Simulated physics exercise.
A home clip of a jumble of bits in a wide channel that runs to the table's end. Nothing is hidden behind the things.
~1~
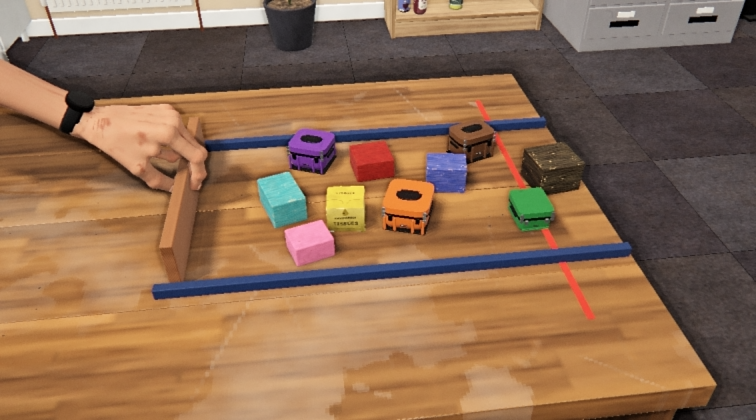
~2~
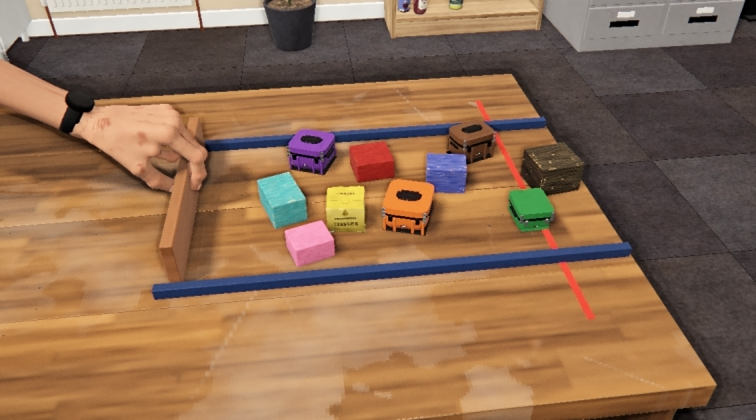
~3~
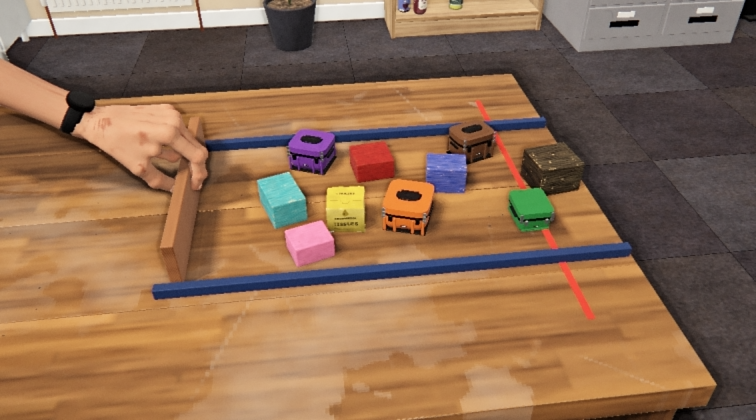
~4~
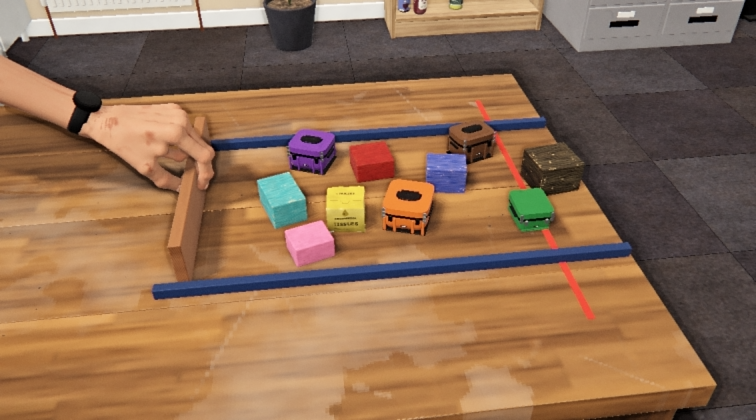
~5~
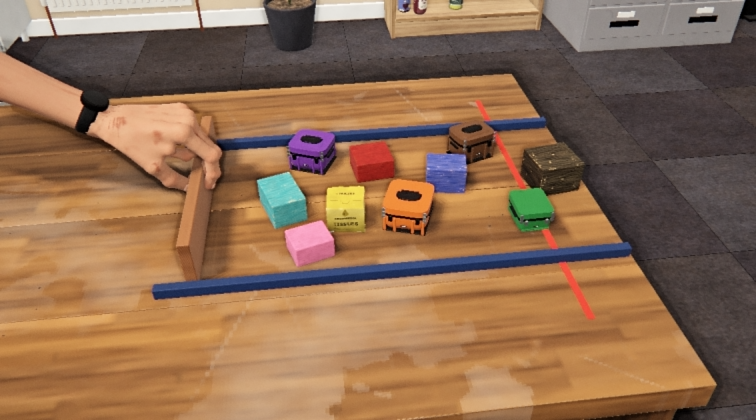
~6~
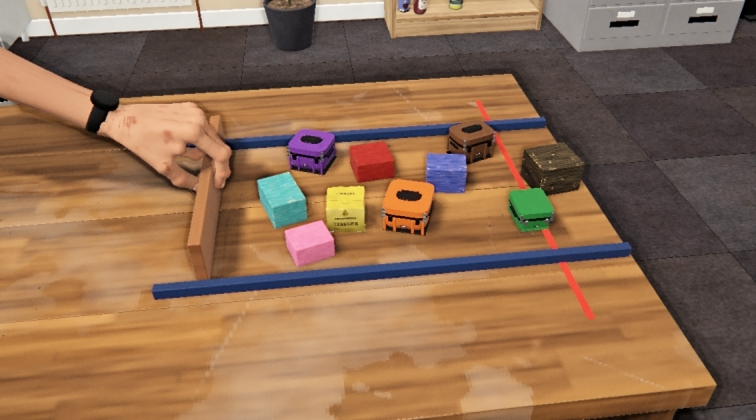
The clip opens on a hand holding a wooden board upright at the left of a channel between two blue strips, with colourful blocks and small cases scattered toward a red line. The hand then slides the board slightly to the right, while the blocks and cases stay where they are.
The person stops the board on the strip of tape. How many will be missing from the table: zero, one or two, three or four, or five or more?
In the end the number that fall off is three or four.
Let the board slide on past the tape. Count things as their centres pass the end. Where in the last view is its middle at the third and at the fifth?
Its middle is around (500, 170) and later (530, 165).
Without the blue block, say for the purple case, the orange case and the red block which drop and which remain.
The purple case stays on; the orange case goes over; the red block holds on.
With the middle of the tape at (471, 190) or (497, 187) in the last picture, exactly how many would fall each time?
The counts: 0 and 2.
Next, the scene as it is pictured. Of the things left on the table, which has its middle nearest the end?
It is the brown case.
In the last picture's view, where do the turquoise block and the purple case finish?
The turquoise block stops around (543, 181); the purple case around (518, 130).
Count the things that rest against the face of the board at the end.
The number is 4.
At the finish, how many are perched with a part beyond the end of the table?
It comes to 3.
A little later, none off yet; black block at rest near (551, 169); green case at rest near (530, 211); brown case at rest near (471, 142).
When it is over, the number that fall off is three or four; down, orange case, green case and black block.
